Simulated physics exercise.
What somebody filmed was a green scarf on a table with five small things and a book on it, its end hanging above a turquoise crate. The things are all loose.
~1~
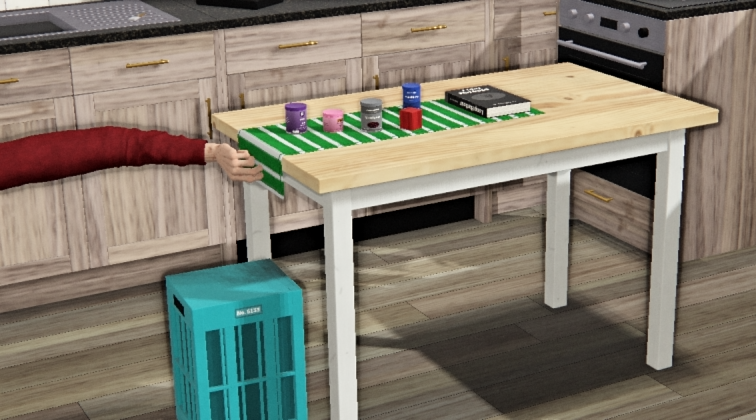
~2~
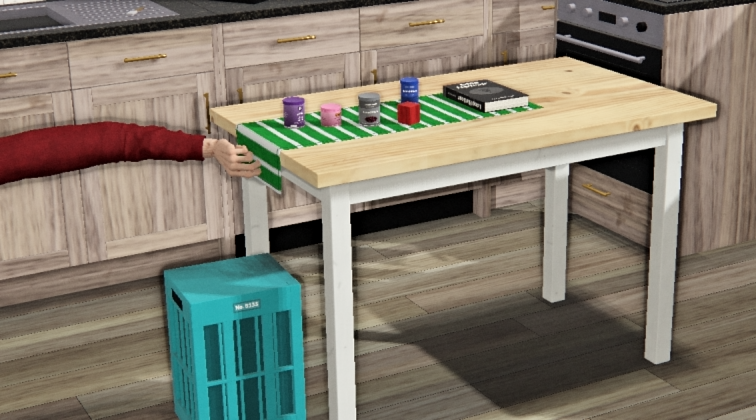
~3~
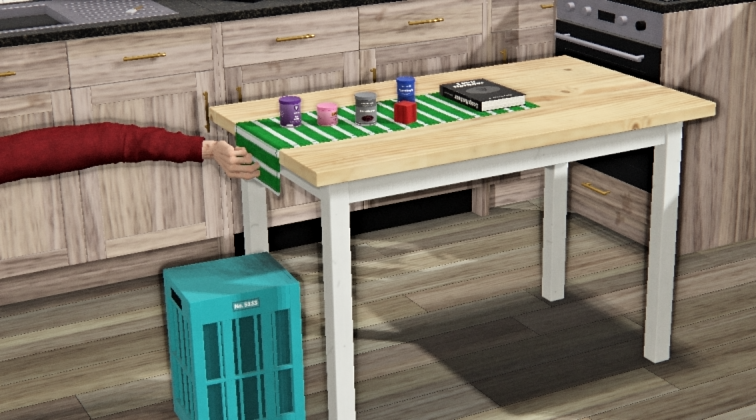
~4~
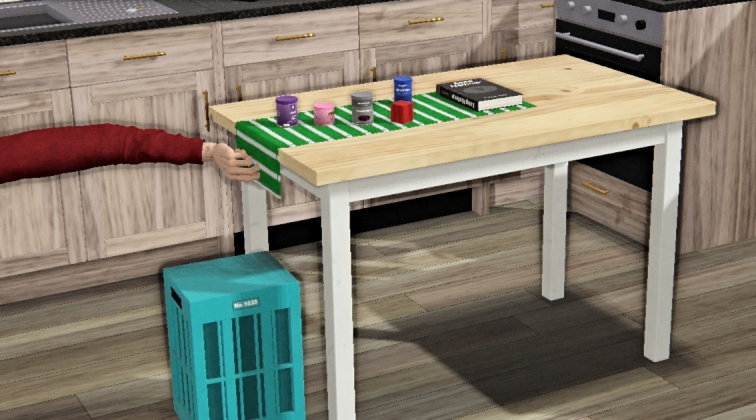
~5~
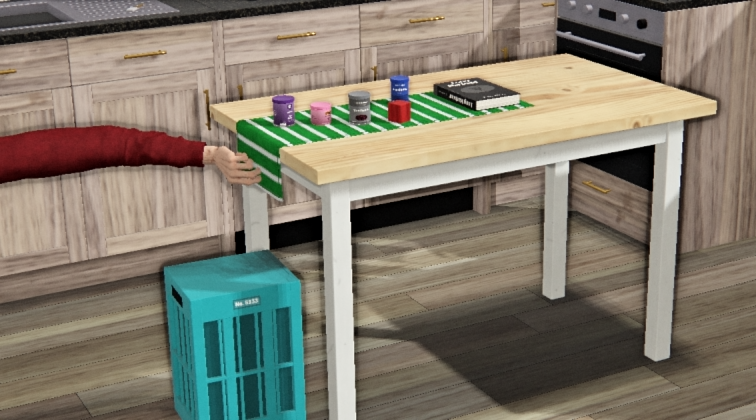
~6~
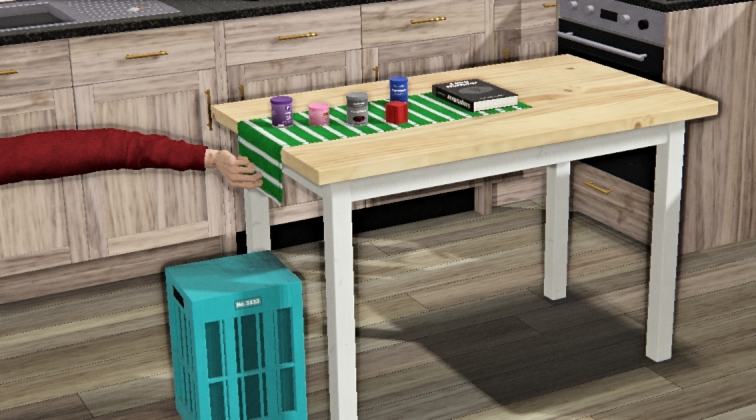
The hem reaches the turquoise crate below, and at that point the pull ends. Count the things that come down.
Off the edge: Two.
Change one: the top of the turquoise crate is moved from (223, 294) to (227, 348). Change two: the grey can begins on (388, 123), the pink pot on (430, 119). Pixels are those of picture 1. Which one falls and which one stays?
The grey can is lost; the pink pot stays put.
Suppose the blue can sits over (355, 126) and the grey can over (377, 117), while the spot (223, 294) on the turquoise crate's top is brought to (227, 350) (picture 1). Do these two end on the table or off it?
Result: Blue can gone, grey can gone.
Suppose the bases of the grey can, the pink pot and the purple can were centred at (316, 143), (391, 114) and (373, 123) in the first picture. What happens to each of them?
Short version: Grey can drops, pink pot stays, purple can stays.
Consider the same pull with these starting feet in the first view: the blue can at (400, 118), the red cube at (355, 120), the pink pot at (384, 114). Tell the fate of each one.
Record - blue can retained; red cube retained; pink pot retained.
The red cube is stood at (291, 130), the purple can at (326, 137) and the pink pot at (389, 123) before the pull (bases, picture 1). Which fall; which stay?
Red cube: Lost. Purple can: Lost. Pink pot: Safe.
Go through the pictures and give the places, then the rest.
The first frame shows hem (284, 199); purple can (296, 105); pink pot (333, 112); grey can (371, 101); red cube (411, 110); blue can (411, 85); top of the crate (223, 294).
The second frame shows hem (282, 194); purple can (293, 100).
The third frame shows hem (279, 196); pink pot (327, 105).
The fourth frame shows hem (281, 199); grey can (362, 94); top of the crate (221, 286).
The fifth frame shows hem (283, 201); red cube (399, 102).
The sixth frame shows hem (281, 207); purple can (281, 99); pink pot (319, 105); grey can (357, 94); red cube (397, 103); blue can (399, 79).
A little later, hem near (262, 245); purple can gone.
Next, hem on the crate; purple can and pink pot gone.
When it is over, hem on the crate; purple can and pink pot gone. The table loses two.
